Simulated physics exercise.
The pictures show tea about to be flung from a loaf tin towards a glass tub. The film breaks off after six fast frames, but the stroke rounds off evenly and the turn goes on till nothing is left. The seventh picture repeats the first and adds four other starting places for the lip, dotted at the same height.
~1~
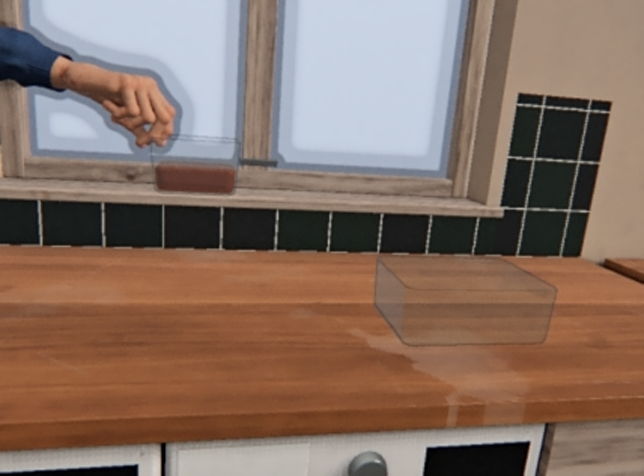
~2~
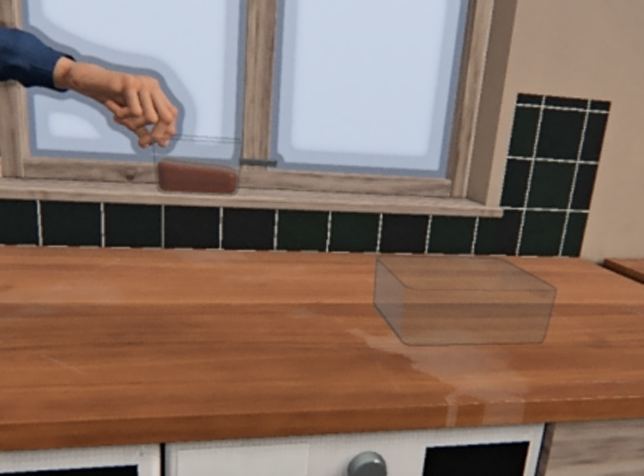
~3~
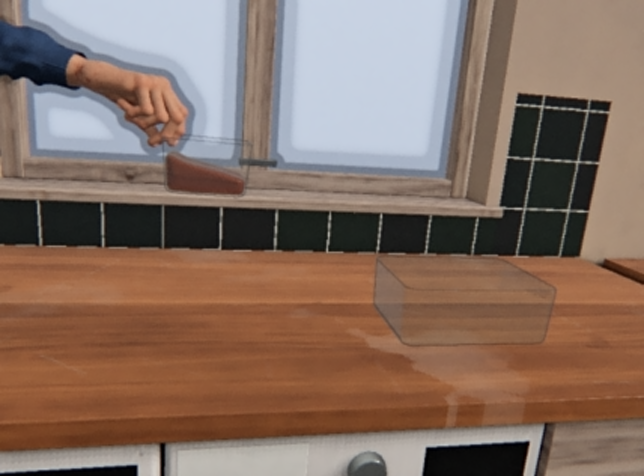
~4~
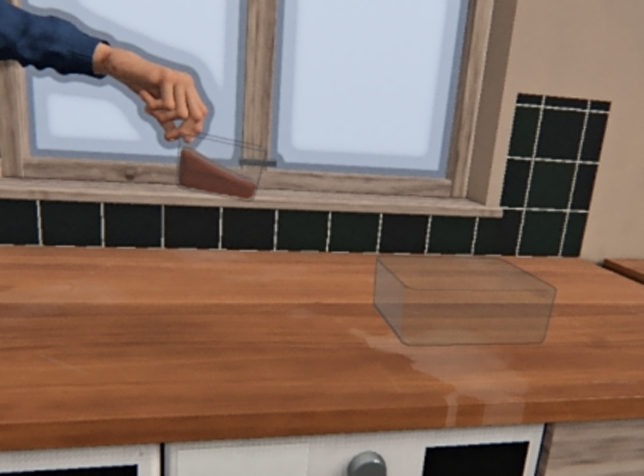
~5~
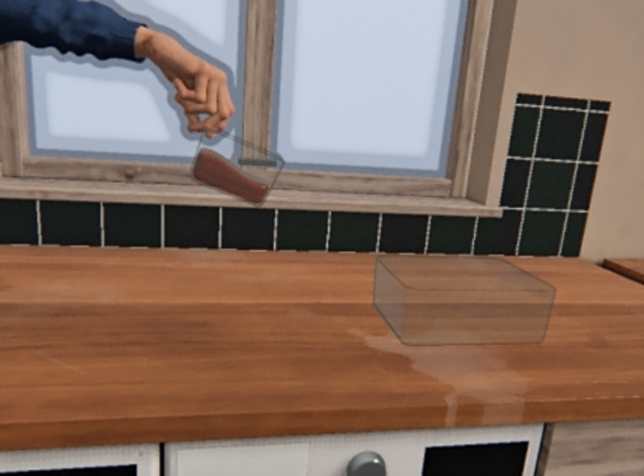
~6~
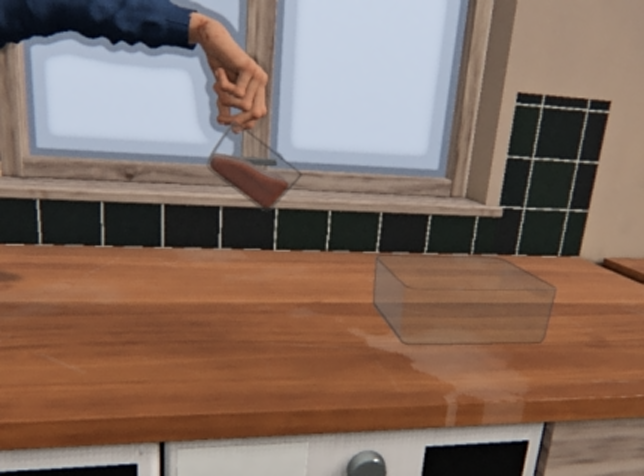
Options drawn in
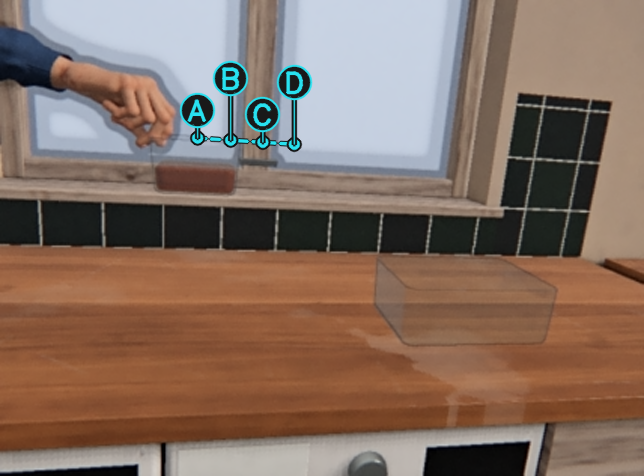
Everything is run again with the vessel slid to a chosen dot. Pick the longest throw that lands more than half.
C is the one.
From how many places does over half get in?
Two of the four.
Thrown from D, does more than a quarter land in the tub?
Yes, clearly.
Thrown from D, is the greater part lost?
No, not at all.
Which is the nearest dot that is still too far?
B.
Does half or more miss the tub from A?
Yes.
On the marked copy, A at (197, 138); B at (230, 140); C at (262, 142); D at (294, 144).
With A, about 0 % lands in the tub, 99 % falls short.
With B, about 13 % lands in the tub, 84 % falls short and 3 % goes beside or beyond.
With C, about 67 % lands in the tub, 24 % falls short and 9 % goes beside or beyond.
With D, about 86 % lands in the tub, 6 % falls short and 8 % goes beside or beyond.
